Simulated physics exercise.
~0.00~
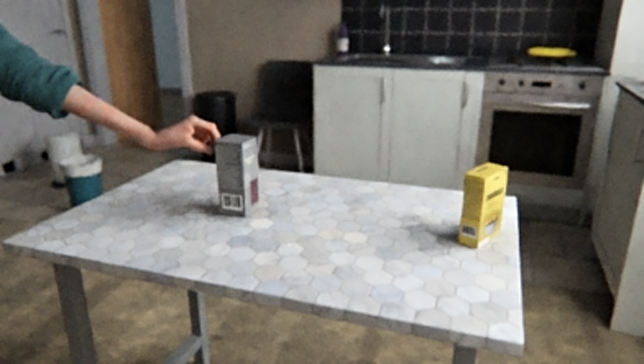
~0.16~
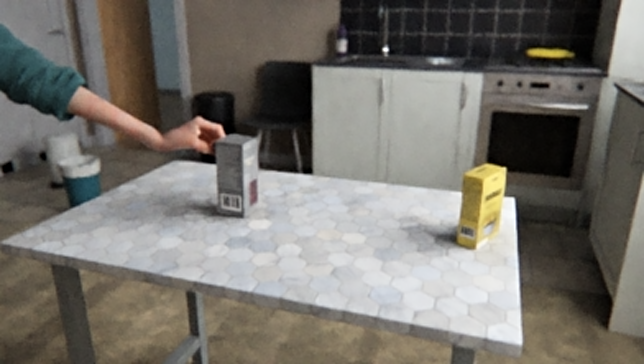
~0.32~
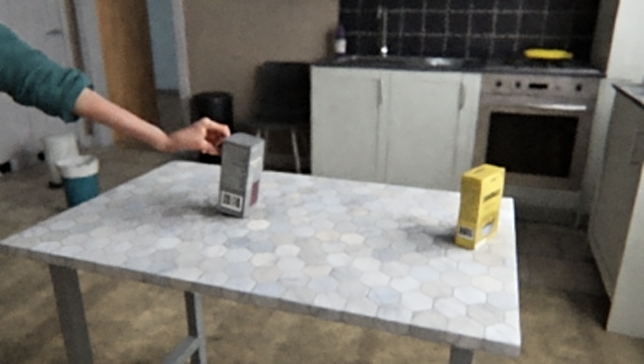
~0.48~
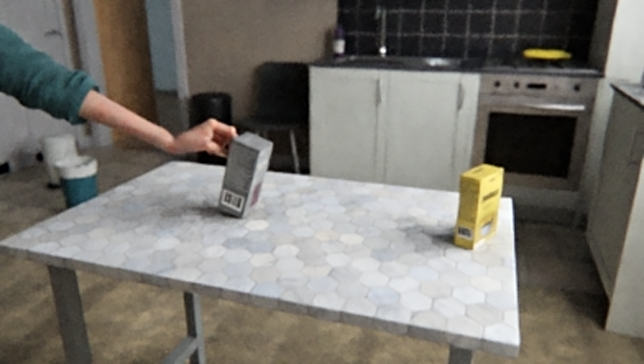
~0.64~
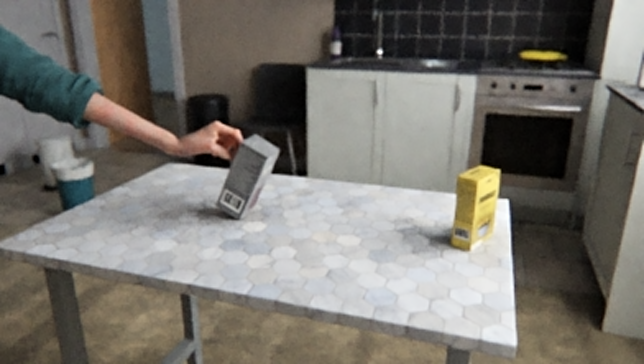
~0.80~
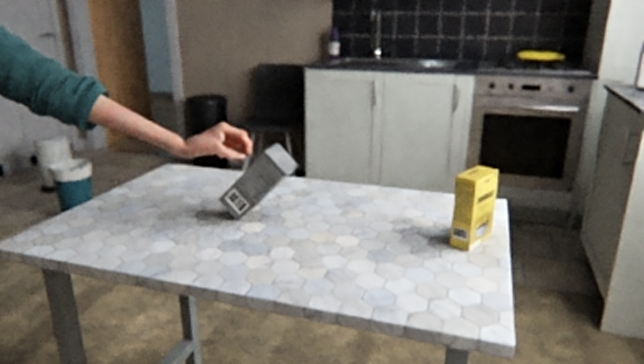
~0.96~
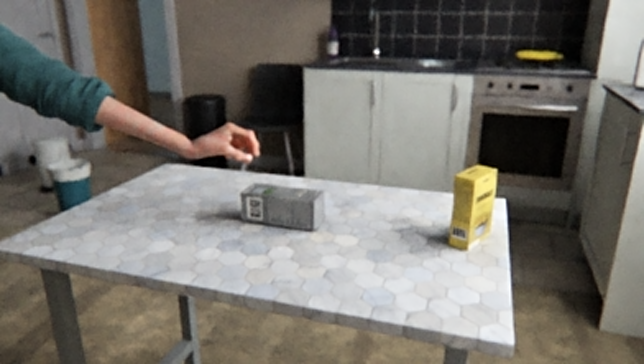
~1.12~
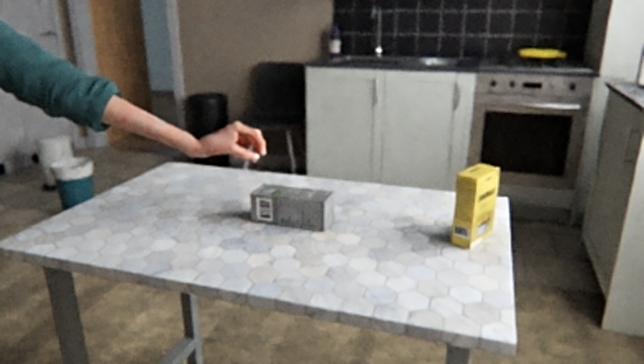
At first, a grey carton stands upright on a pale table tiled in hexagons, with a yellow packet standing farther right and a kitchen behind. An arm in a green sleeve reaches in from the left, its hand close to the top of the carton. The hand moves right against the upper part of the carton, which begins to lean. The carton tilts further and further to the right until it tips over onto its side. It ends lying on the table a little right of where it stood, the hand hovering above, while the yellow packet still stands.
